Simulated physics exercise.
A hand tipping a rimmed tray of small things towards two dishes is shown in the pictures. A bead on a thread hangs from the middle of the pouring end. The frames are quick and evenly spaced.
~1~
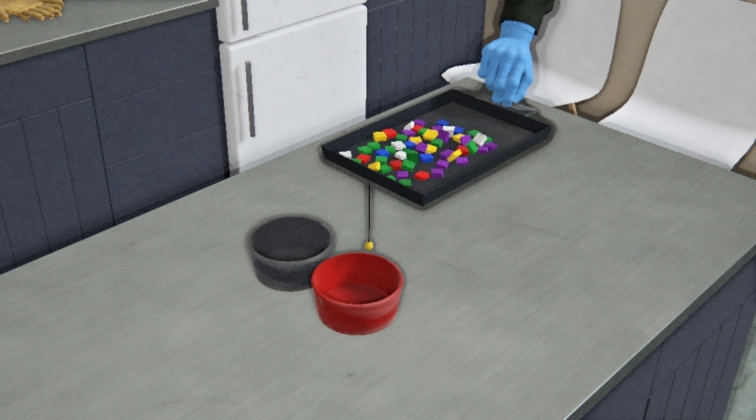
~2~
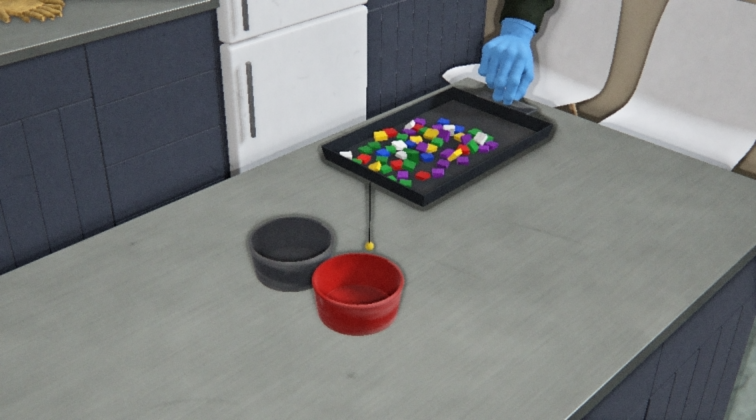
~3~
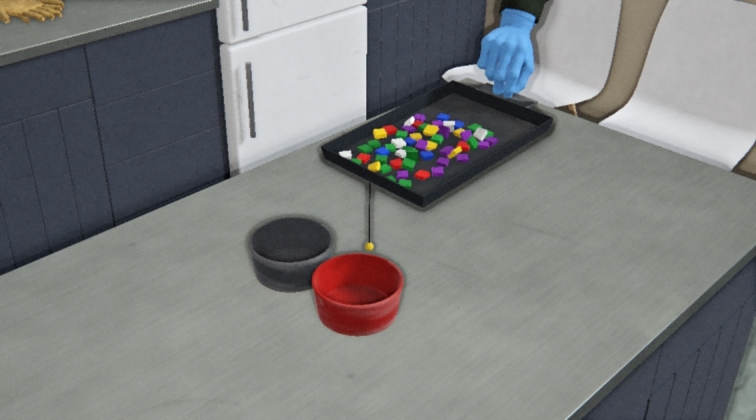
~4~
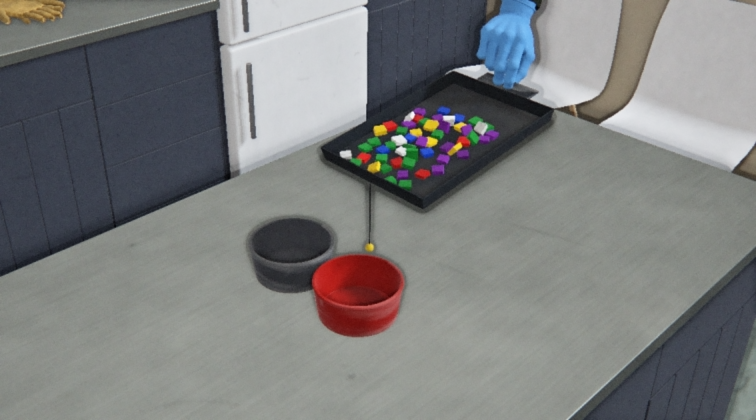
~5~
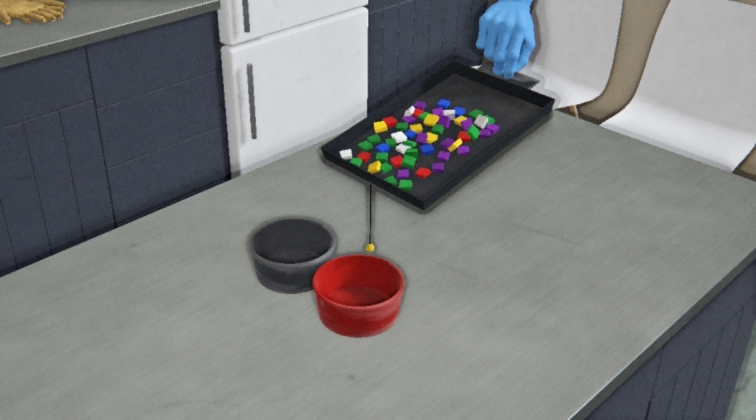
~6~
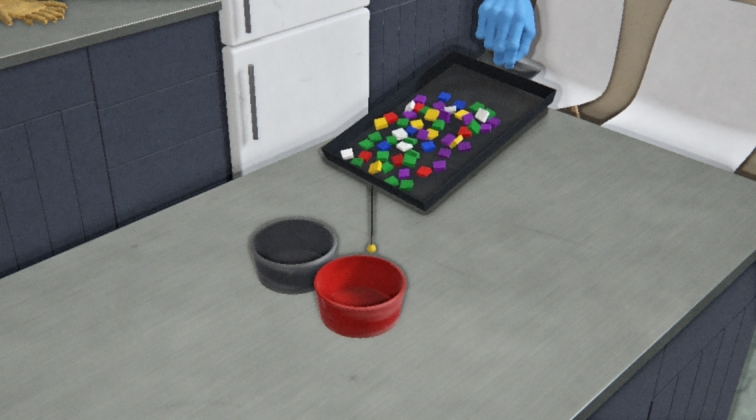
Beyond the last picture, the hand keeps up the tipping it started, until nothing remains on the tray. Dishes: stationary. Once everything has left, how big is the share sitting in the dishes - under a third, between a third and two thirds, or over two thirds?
I expect the dishes to end up with a share bigger than two thirds of the load.
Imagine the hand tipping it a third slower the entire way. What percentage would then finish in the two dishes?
Estimate: Some 70%.
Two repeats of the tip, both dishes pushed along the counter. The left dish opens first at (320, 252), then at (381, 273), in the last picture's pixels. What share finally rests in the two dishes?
Respectively 80 percent and 60 percent.
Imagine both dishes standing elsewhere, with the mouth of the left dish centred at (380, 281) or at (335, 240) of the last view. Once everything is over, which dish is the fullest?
Going by the two tries in order: The left-placed dish, then the right-placed dish.
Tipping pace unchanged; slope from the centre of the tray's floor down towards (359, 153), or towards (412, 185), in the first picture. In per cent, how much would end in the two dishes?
Lab note: Case 1 near 30 %, case 2 near 60 %.
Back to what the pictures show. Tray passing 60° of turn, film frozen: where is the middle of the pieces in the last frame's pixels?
In the last view, the load is centred close to (391, 157).
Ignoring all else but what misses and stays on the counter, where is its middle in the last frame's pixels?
It's centred close to pixel (373, 345).
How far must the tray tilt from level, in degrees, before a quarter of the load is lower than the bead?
About 105° of tilt.
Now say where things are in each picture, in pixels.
Corners of the pouring end at (325, 145) and (423, 192), level; middle of the load at (429, 149), mosaic tiles; left dish at (260, 268); right dish at (325, 310); bead on its thread at (369, 246), in the first frame.
Corners of the pouring end at (326, 146) and (424, 193), level; middle of the load at (429, 148), in the second frame.
Corners of the pouring end at (325, 146) and (423, 194), tipped barely, lowest at the right corner; middle of the load at (429, 146), in the third frame.
Corners of the pouring end at (325, 147) and (423, 196), tipped a little, lowest at the right corner; middle of the load at (429, 142), in the fourth frame.
Corners of the pouring end at (325, 147) and (423, 198), tipped a little, lowest at the right corner; middle of the load at (430, 138), in the fifth frame.
Corners of the pouring end at (325, 148) and (424, 199), tipped clearly, lowest at the right corner; middle of the load at (430, 134); left dish at (262, 271); right dish at (328, 313), in the sixth frame.
Soon after the last picture, tray tipped steeply; nearly all on the tray; a stray few in the air.
A little later, tray tipped past a quarter turn; most on the tray; a small part in the right dish; a small part in the air.
Later still, tray tipped past a quarter turn; most in the right dish; a stray few in the left dish; about a quarter outside both.
At rest, tray tipped past a quarter turn; most in the right dish; a stray few in the left dish; about a quarter outside both.
